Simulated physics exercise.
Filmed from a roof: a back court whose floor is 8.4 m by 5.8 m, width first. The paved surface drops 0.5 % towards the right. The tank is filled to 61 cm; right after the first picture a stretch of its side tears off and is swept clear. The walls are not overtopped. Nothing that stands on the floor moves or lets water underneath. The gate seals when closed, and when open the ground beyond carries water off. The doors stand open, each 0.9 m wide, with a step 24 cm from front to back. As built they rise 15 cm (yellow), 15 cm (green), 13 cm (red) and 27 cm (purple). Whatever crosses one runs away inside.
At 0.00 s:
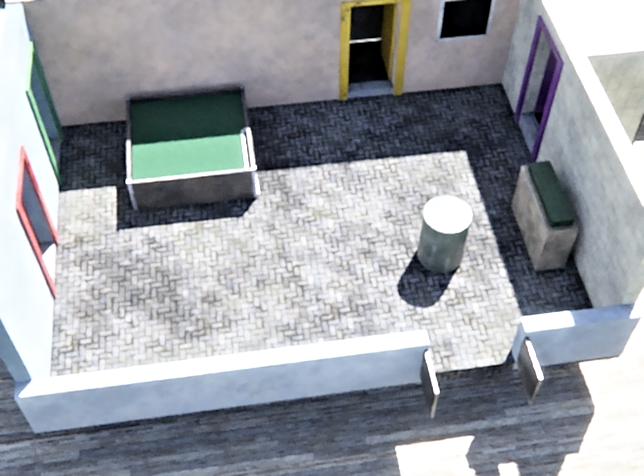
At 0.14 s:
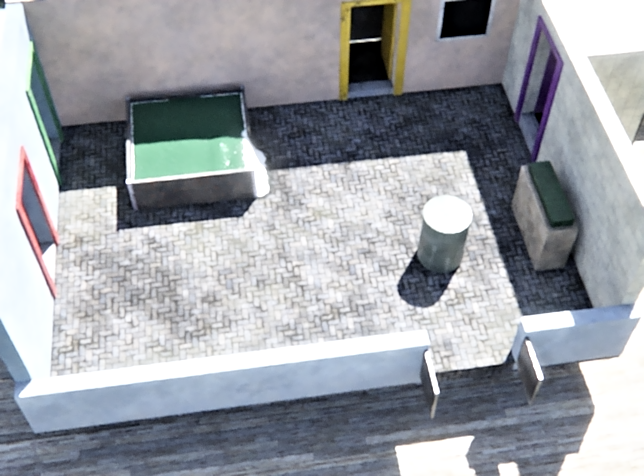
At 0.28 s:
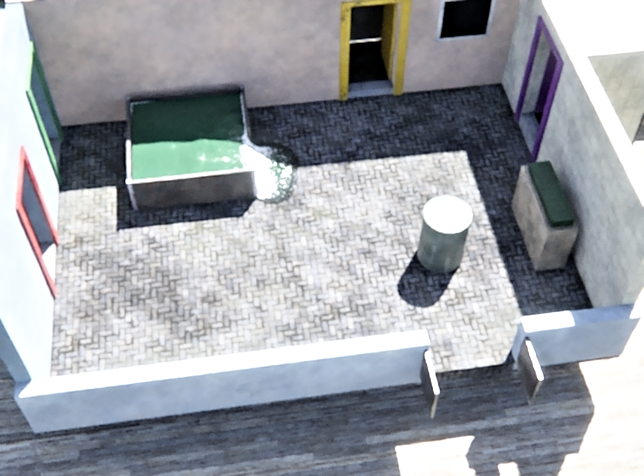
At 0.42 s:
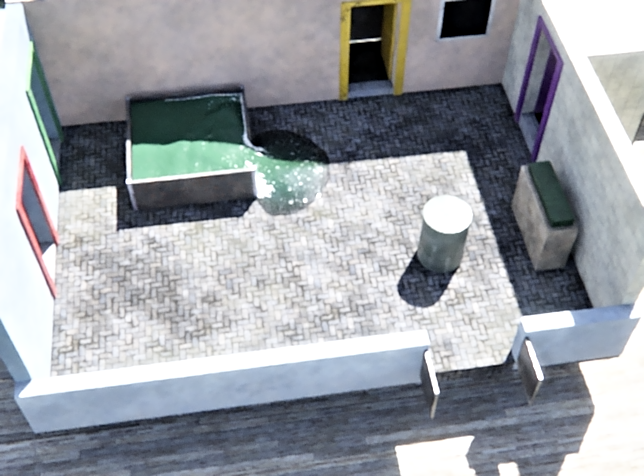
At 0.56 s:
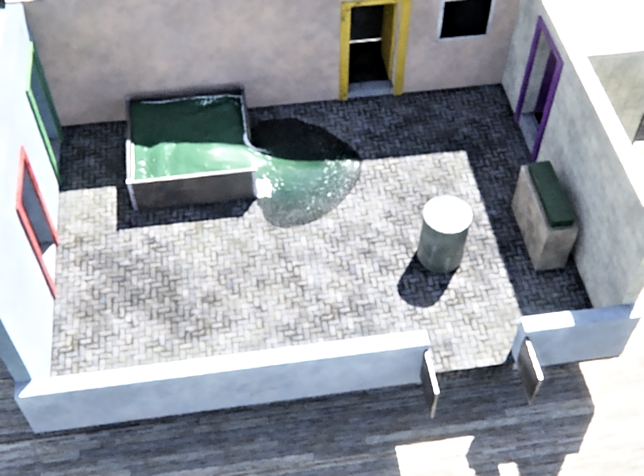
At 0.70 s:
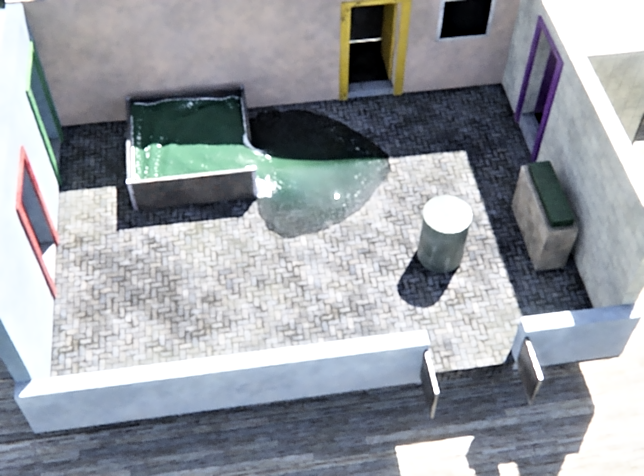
A tank of green water in a sunlit paved courtyard leaking from its right side, the puddle spreading rightward across the floor.
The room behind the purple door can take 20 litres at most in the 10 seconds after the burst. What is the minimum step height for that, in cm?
About 14.5 cm.
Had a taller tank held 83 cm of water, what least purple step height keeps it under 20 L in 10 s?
Then roughly 21 cm.
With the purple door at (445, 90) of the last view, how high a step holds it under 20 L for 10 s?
Roughly 9.5 cm.
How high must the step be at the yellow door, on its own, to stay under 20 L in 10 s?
About 6.5 cm at yellow.
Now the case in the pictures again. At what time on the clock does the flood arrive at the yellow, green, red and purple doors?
Arrival: Yellow 1.2 s, green not within the 10 s, red not within the 10 s, purple 1.6 s.
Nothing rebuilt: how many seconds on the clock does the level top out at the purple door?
Near 3.8 s.
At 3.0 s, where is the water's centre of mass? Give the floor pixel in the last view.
At about (317, 167).
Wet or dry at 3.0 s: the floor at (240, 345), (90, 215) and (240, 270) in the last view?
In turn: Dry, dry, still dry.
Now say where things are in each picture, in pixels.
Still water, 61 cm deep, in the tank at (189, 136); the purple door at (536, 100) is dry, in the first frame.
The gap is at (251, 167), the front 0.3 m out at (269, 188); the back of the tank holds 61 cm, in the second frame.
Water pours out at (251, 167) and has run 0.7 m, to (293, 168); about 10 cm deep outside, 61 cm at the back, in the third frame.
Water pours out at (251, 168) and has run 1.3 m, to (324, 172); about 7 cm deep outside, 61 cm at the back, in the fourth frame.
The front is at (357, 166), 1.9 m from the gap at (251, 167); 3.1 m2 of floor is wet, 59 cm left at the back, in the fifth frame.
The front is at (385, 168), 2.4 m from the gap at (251, 167); 4.4 m2 of floor is wet, 53 cm left at the back; 2.7 m in a straight line remain to the purple door at (536, 100), in the sixth frame.
After 1.4 s water covers 30 % of the floor, deepest (36 cm) near (257, 179); it has not reached the purple door.
After 3.0 s water covers 50 % of the floor, deepest (28 cm) near (500, 91); 18 cm at the purple door, 0 litres in over its 27 cm step.
After 10.0 s water covers 65 % of the floor, deepest (11 cm) near (551, 220); 9 cm at the purple door, 0 litres in over its 27 cm step.
At the purple door as built, the water arrived by 1.7 s and peaked near 20 cm at 3.8 s.
With a step of 13.5 cm, 29 litres would have come in within the 10 s; with 18 cm, 2 litres. So under 20 litres takes about 14.5 cm.
